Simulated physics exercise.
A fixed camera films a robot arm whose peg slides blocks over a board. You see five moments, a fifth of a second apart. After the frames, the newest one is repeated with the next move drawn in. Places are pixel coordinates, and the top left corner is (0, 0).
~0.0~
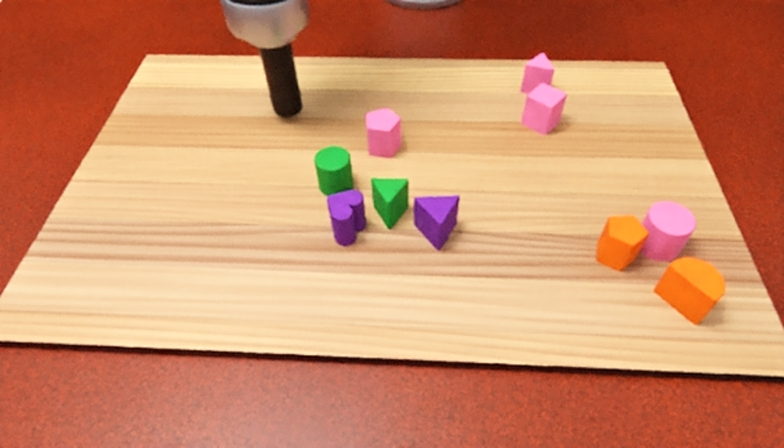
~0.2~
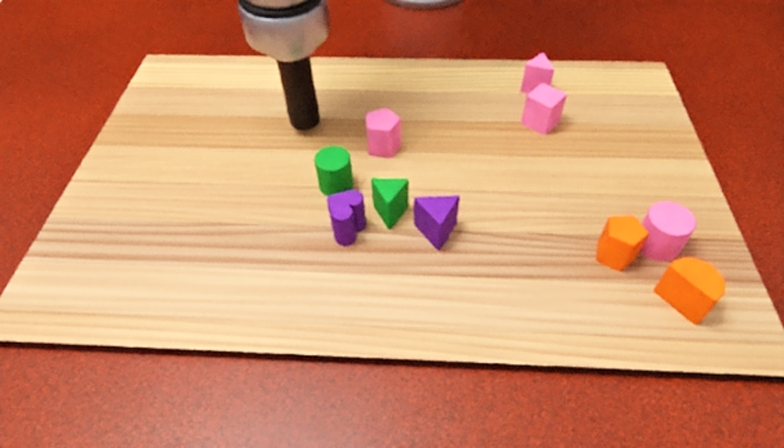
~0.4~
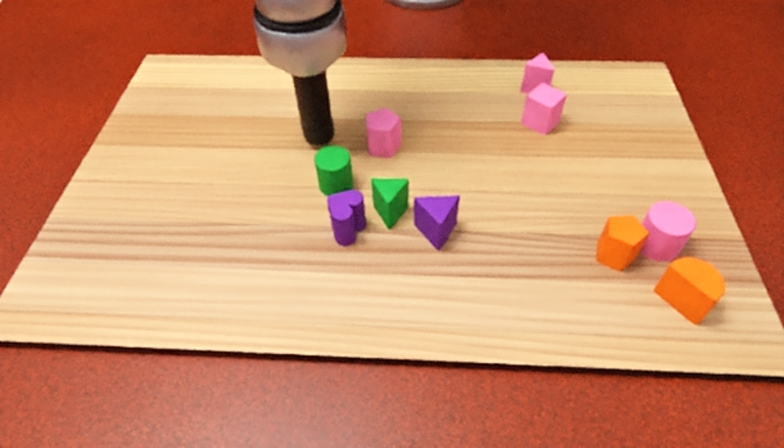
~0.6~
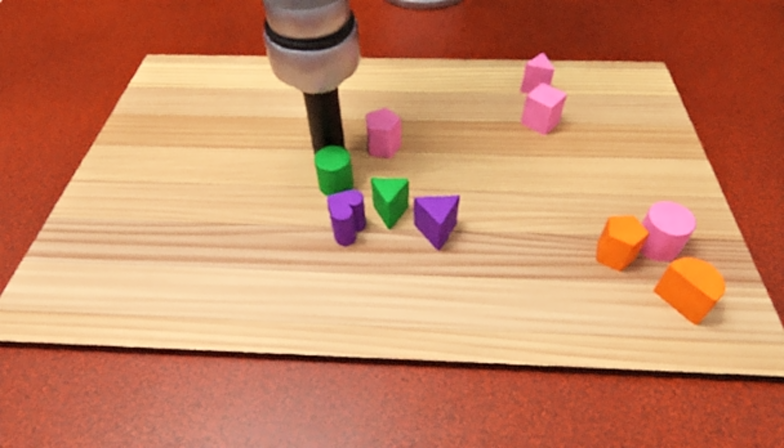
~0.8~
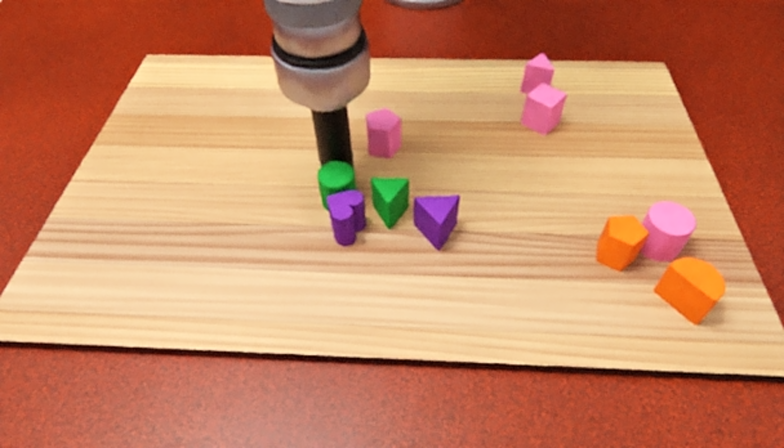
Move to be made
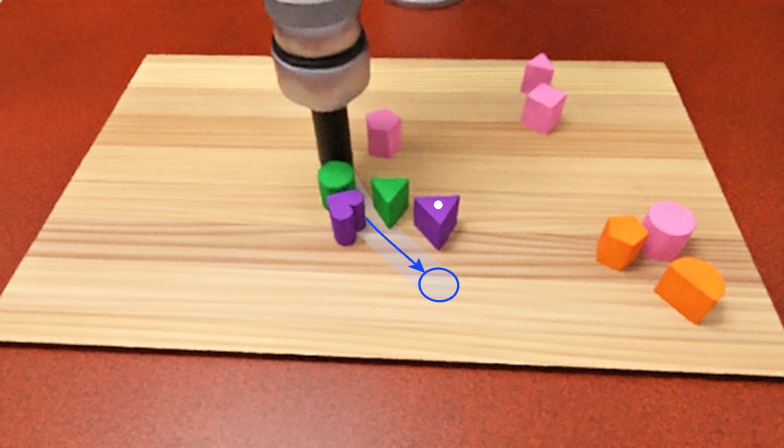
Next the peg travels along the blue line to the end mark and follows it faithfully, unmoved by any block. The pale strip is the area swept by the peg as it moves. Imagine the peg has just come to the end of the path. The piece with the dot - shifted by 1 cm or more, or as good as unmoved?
Right where it was.
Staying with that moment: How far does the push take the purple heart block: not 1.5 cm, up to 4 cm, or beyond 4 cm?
The move is long, over 4 cm.
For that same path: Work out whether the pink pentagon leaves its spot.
By the last moment of the path, the pink pentagon has stayed put.
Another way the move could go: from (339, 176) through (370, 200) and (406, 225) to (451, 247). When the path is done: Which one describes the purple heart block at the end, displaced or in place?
In the end it has been moved.
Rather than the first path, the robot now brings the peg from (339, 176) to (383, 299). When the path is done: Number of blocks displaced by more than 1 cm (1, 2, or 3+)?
The answer will be two.
Drawn move, from (339, 176) via (377, 230), ending at (439, 285); the dot is on the purple three-sided block.
The first path, step by step. One third of the way, peg at (361, 206); green round block at (344, 212); purple heart block at (344, 241).
Two thirds of the way, peg at (396, 241); green round block at (345, 223); purple heart block at (342, 253); green three-sided block at (400, 188).
At the end, peg at (439, 278); green round block at (345, 223); purple heart block at (342, 253); pink pentagon still; green three-sided block at (400, 188); purple three-sided block still.
